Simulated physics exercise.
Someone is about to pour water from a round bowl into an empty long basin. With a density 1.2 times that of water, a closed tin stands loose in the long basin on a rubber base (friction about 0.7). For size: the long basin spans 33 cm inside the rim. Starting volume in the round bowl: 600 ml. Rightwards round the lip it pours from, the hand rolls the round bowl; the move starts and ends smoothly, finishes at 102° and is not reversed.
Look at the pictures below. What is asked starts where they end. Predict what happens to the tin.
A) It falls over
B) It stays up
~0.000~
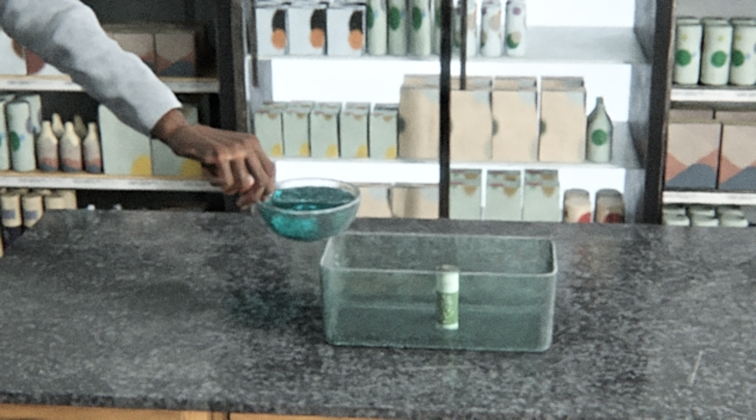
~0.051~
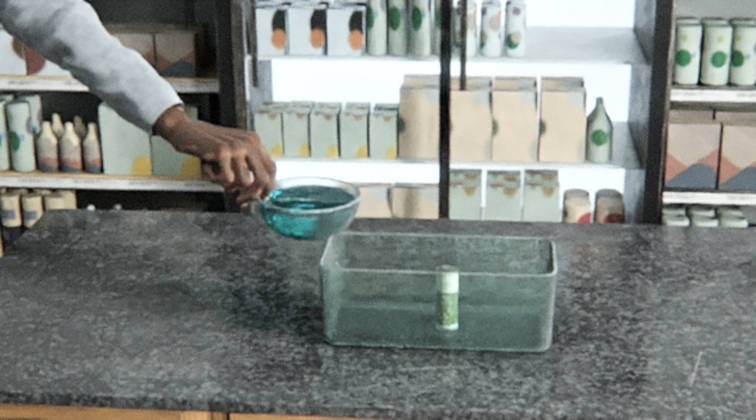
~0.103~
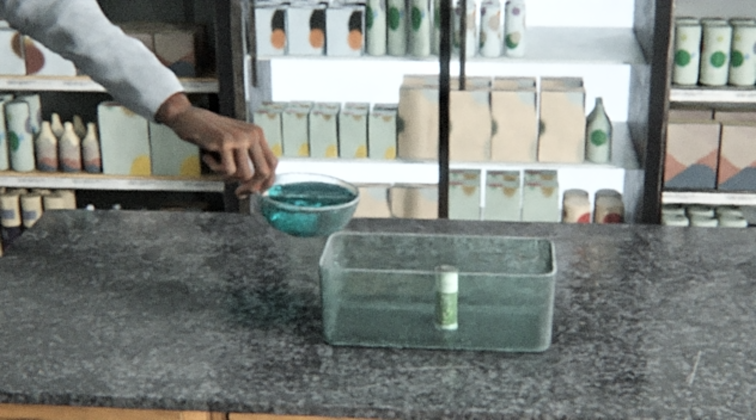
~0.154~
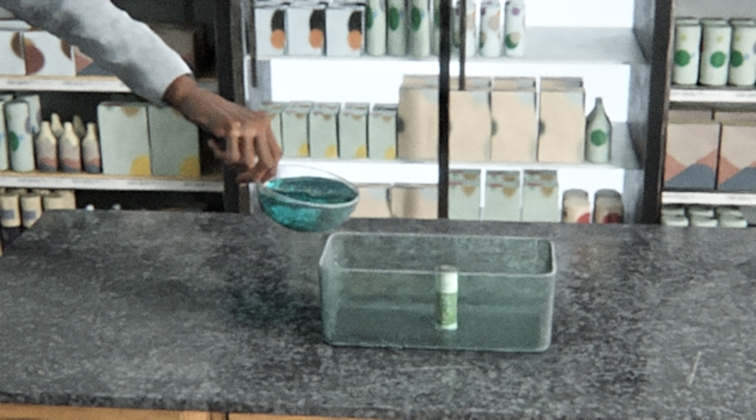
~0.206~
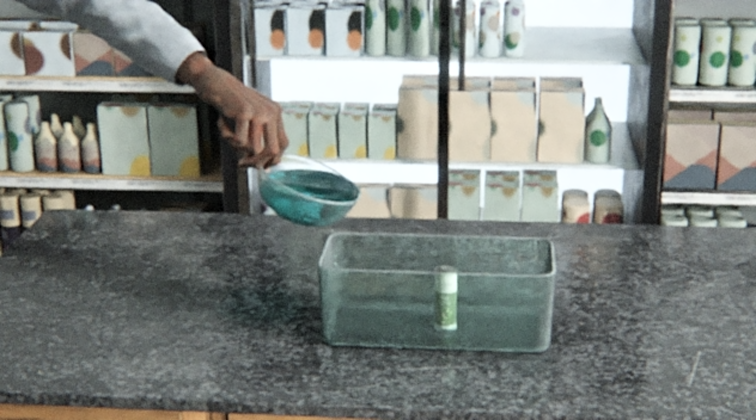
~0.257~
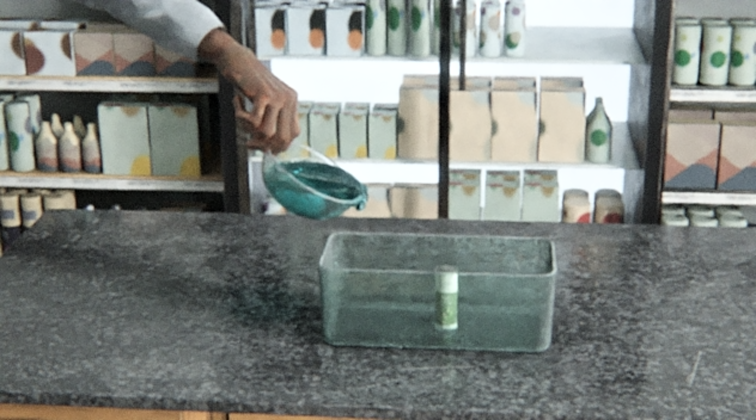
It falls over.
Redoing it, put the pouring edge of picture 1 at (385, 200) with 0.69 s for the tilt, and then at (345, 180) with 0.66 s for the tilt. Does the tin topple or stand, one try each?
Try 1: Still standing; try 2: Tipped over.
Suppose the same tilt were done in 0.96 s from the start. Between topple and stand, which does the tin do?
It tumbles over, then.
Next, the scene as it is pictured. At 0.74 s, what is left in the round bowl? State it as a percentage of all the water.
Around 0 in a hundred.
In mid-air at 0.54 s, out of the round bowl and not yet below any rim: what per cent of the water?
Some 52 per cent, I reckon.
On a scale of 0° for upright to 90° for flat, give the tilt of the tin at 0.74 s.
I'd put it at close to 40 degrees off upright.
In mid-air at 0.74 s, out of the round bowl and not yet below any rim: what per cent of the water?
Estimate: About 2 in a hundred.
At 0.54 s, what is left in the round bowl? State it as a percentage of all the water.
About 14 percent.
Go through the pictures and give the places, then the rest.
In the first picture, it leans 0°; its right rim is at (360, 197); the water meets the walls at (261, 198) and (359, 201); the long basin's rim runs from (325, 251) to (554, 258); the tin's top is at (447, 272).
In the second picture, it leans 1°; its right rim is at (360, 197); the water meets the walls at (261, 197) and (358, 200).
In the third picture, it leans 6°; its right rim is at (359, 197); the water meets the walls at (260, 193) and (357, 197).
In the fourth picture, it leans 12°; its right rim is at (359, 197); the water meets the walls at (260, 187) and (358, 193).
In the fifth picture, it leans 21°; its right rim is at (358, 198); the water meets the walls at (262, 178) and (355, 191); 4 per cent is over the edge.
In the sixth picture, it leans 31°; its right rim is at (358, 198); the water meets the walls at (266, 168) and (349, 185); 9 per cent is over the edge.
Then, 0.54 s in, the tilt is 90° and 14 per cent is still to pour; the tin stands where it began.
Then, 0.74 s in, the tilt is 102° and 0 per cent is still to pour; the tin leans 40°.
Then, 0.96 s in, the tilt is 102° and 0 per cent is still to pour; the tin lies on its side.
Then, 1.19 s in, the tilt is 102° and 0 per cent is still to pour; the tin lies on its side.
Finally, the tin lies on its side.
